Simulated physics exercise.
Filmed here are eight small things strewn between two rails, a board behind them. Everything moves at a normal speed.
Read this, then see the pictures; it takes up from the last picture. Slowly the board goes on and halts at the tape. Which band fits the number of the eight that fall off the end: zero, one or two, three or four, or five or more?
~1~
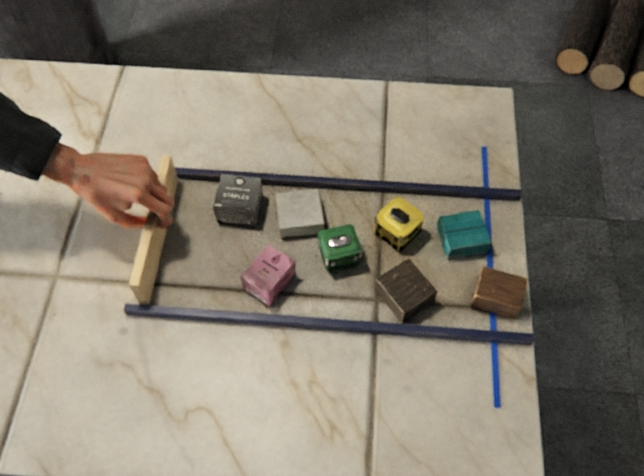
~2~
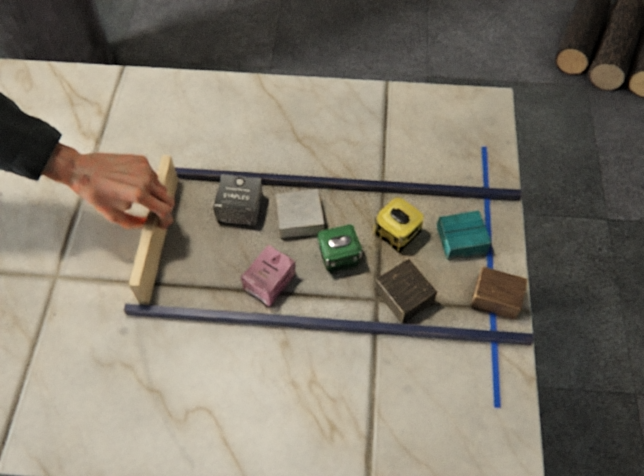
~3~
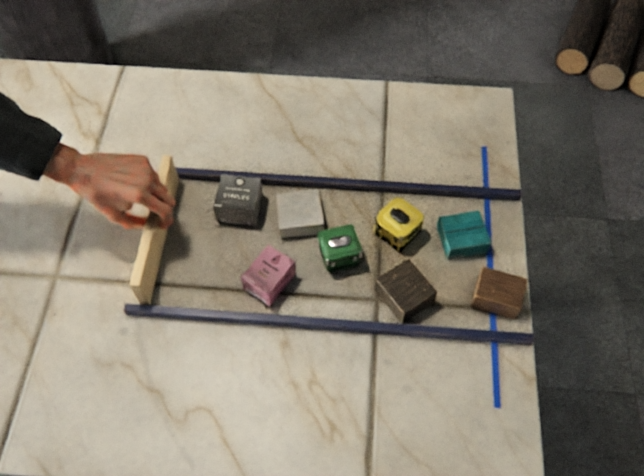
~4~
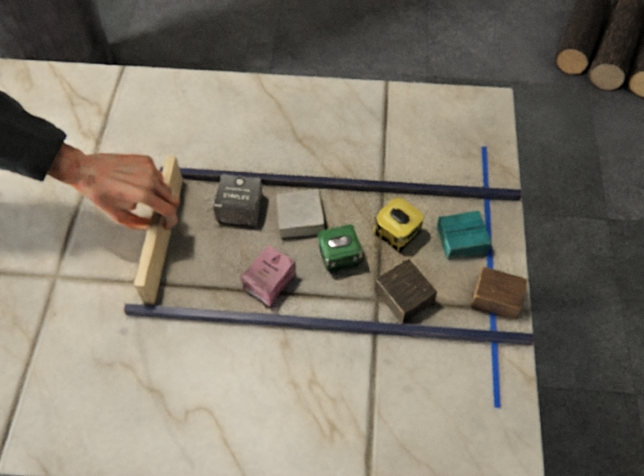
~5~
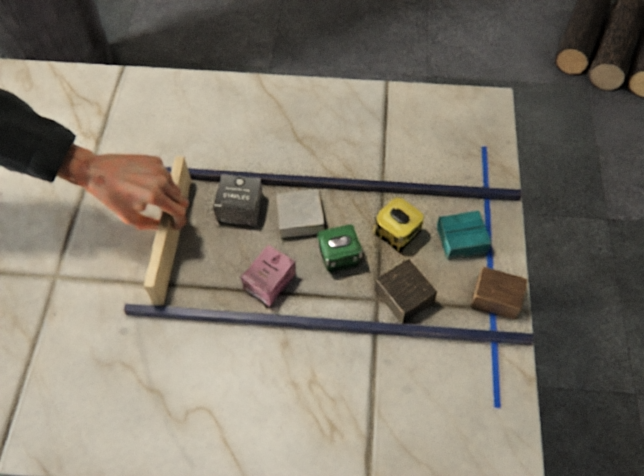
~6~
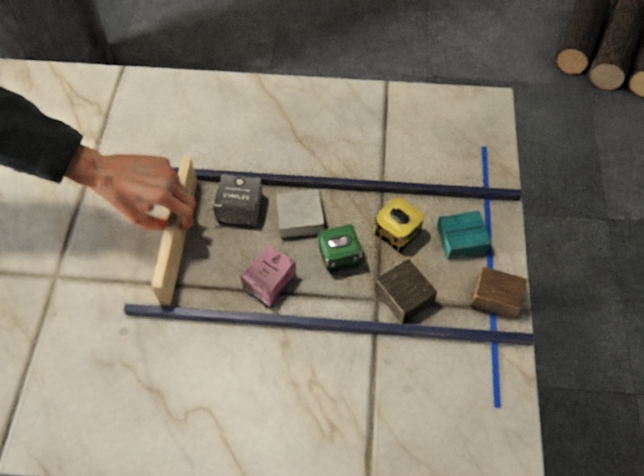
The band is five or more.
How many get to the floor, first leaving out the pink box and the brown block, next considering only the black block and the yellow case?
That makes 3 fallen, then 3 fallen in the other try.
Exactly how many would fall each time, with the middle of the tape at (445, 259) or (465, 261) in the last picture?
In order, 3 then 4.
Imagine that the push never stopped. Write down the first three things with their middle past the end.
Turquoise box, yellow case, brown block.
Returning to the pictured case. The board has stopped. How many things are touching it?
I count 3 of them.
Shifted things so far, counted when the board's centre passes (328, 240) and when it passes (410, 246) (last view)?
The first count is 6, and then it's 8.
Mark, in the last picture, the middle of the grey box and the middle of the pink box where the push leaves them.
Final spots - grey box (512, 218), pink box (513, 305).
Soon after, none off yet; brown block at rest near (499, 293); turquoise box moving near (470, 235); black block at rest near (405, 291).
At rest, the number that fall off is five or more; fallen, white block, yellow case, black block, turquoise box and brown block.
